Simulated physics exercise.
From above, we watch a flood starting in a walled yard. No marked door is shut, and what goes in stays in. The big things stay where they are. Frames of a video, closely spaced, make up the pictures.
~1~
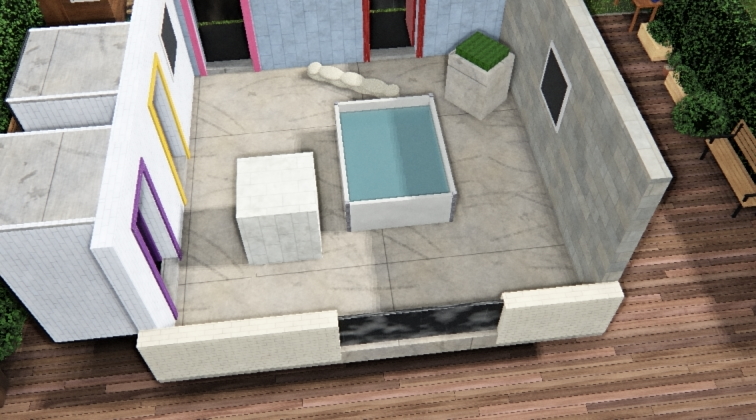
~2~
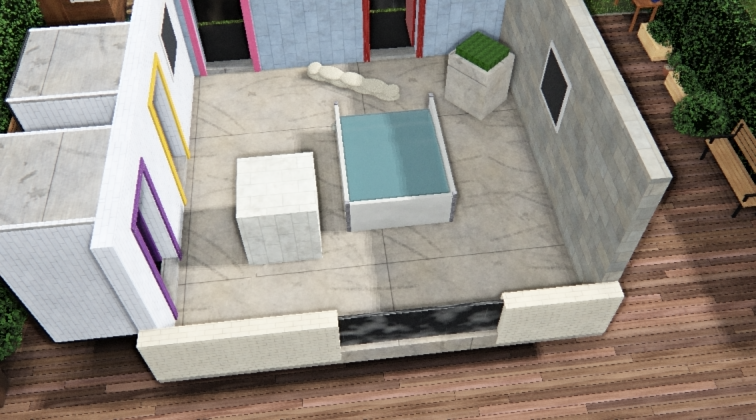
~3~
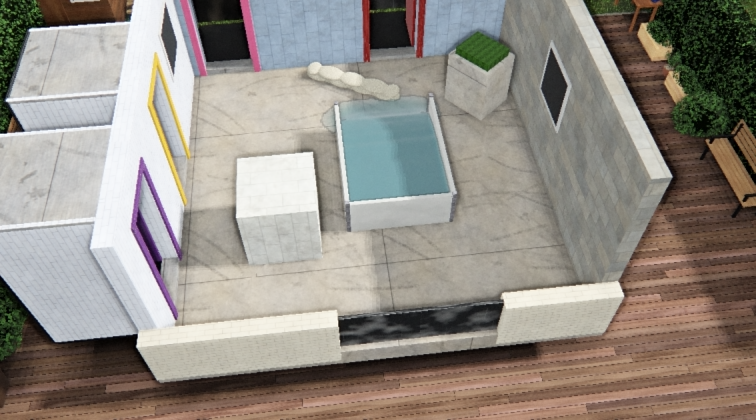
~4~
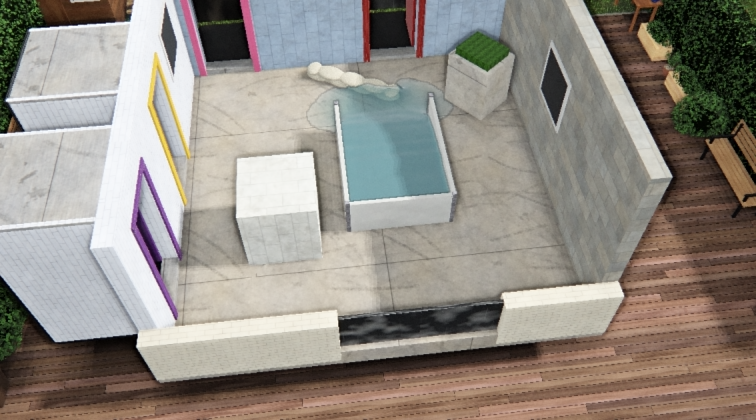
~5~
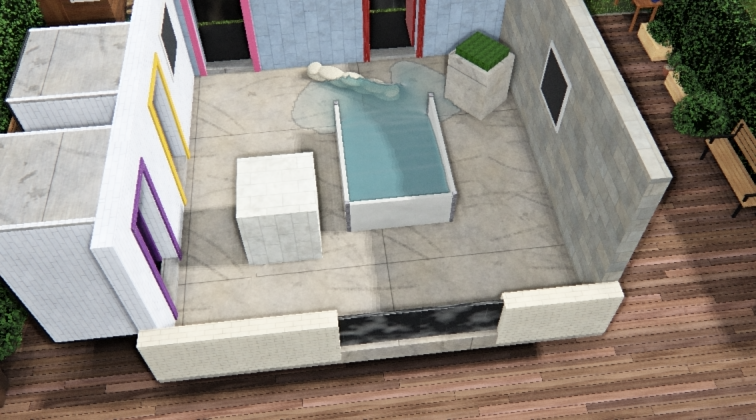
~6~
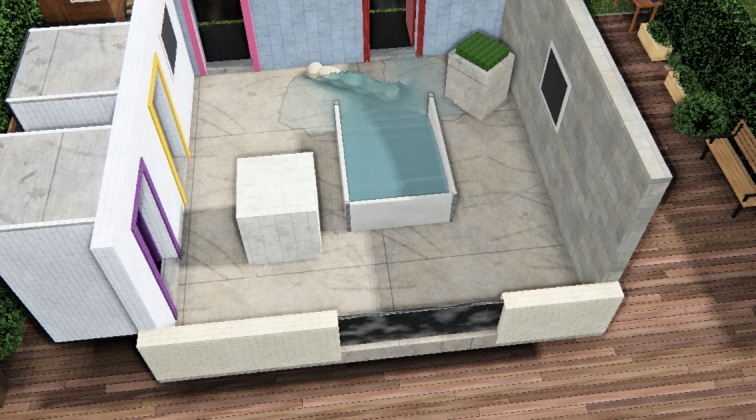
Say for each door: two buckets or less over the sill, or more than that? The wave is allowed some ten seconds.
In the end the purple door stays at or under the cap there; the yellow door stays at or under the cap there; the pink door tips over the cap there; the red door tips over the cap there.
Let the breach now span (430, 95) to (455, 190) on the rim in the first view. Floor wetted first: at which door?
The red door.
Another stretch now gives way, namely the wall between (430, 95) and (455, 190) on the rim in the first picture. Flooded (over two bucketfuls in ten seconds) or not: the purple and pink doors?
So here's how it goes: Purple runs over, while pink stays within bounds.
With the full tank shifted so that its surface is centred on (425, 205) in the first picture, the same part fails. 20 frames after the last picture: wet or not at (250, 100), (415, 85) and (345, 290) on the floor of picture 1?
In that order: Reached by the flood, reached by the flood, not reached.
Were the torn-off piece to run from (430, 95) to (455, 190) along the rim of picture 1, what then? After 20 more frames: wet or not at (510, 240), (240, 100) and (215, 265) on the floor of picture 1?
Taking the points in order: Swamped, unwetted and unwetted.
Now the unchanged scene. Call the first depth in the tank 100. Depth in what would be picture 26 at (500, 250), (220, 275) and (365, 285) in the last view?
Depths of roughly 0, 0 and 0 per cent.
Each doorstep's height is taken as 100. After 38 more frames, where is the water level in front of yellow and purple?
I'd say around 60 and 40 in a hundred.
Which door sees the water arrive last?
The purple-painted one.
A moment on, water covers 25 % of the floor; the purple door not reached, the yellow door not reached, the pink door wet at the sill, nothing in, the red door under two buckets in.
Next, water covers 30 % of the floor; the purple door not reached, the yellow door not reached, the pink door under two buckets in, the red door over two buckets in.
Then, water covers 50 % of the floor; the purple door not reached, the yellow door wet at the sill, nothing in, the pink door over two buckets in, the red door far over two buckets in.
Later, water covers 80 % of the floor; the purple door wet at the sill, nothing in, the yellow door wet at the sill, nothing in, the pink door over two buckets in, the red door far over two buckets in.
In the end, water covers 95 % of the floor; the purple door under two buckets in, the yellow door wet at the sill, nothing in, the pink door over two buckets in, the red door far over two buckets in.
